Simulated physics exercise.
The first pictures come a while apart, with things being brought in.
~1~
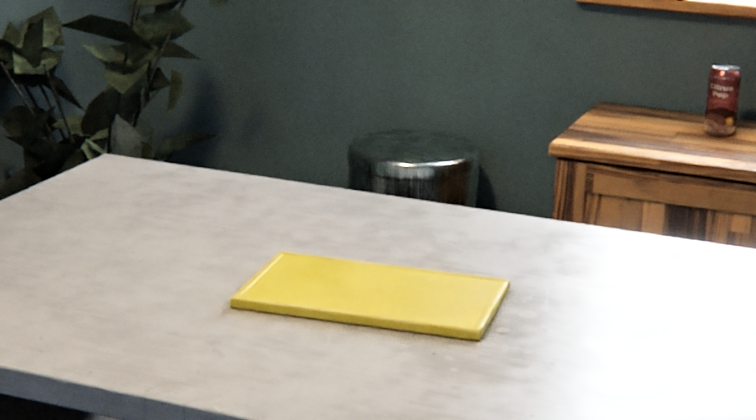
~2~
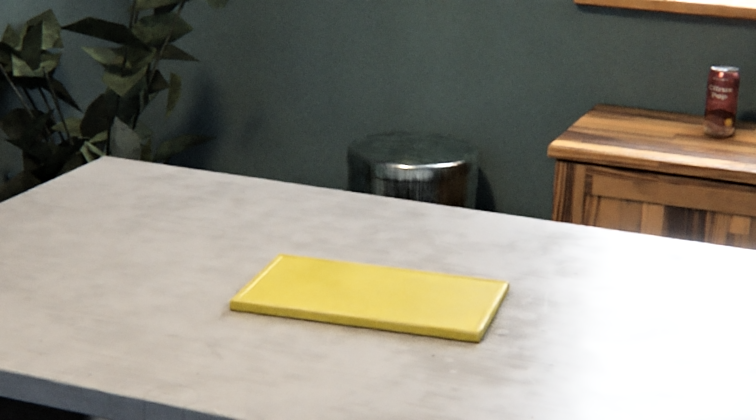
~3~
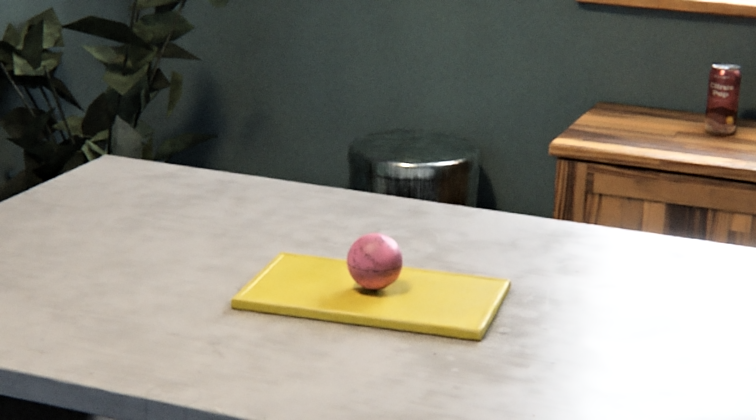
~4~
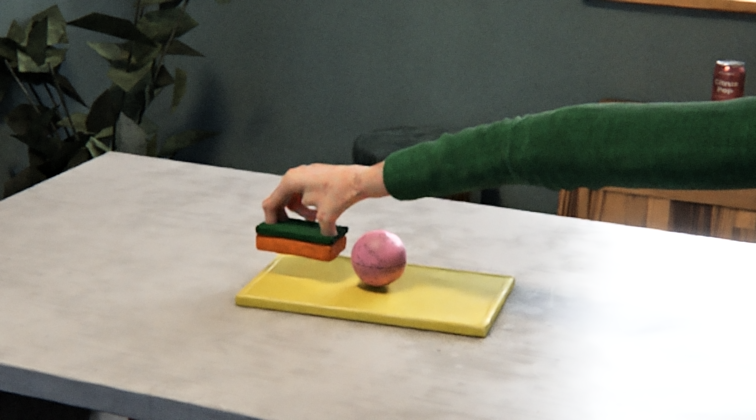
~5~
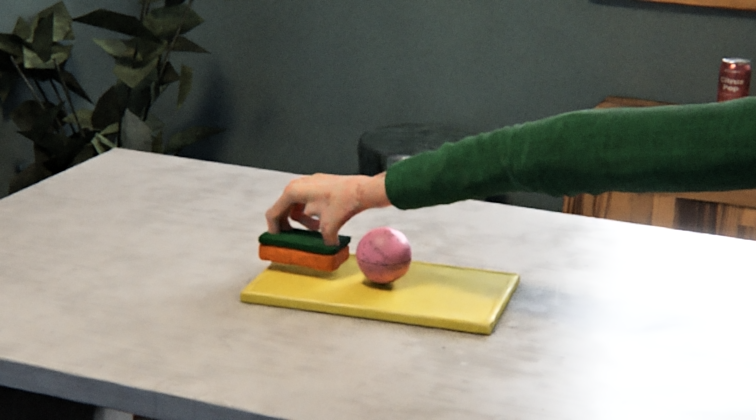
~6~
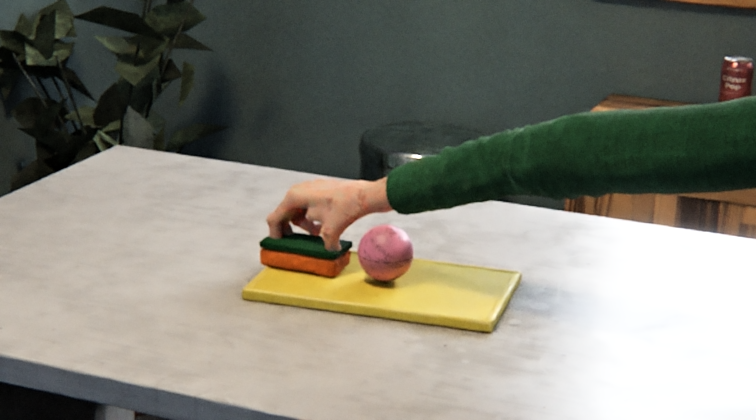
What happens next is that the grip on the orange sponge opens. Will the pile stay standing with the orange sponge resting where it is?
Yes.
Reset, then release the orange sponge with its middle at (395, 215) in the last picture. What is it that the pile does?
The pile then goes over.
Then, 0.20 s after the last picture, nothing has stirred.
Then, 0.40 s after the last picture, orange sponge resting near (306, 254).
At rest, all 3 in place. Seen from the same camera at the end, orange sponge near (306, 254). The pile holds.
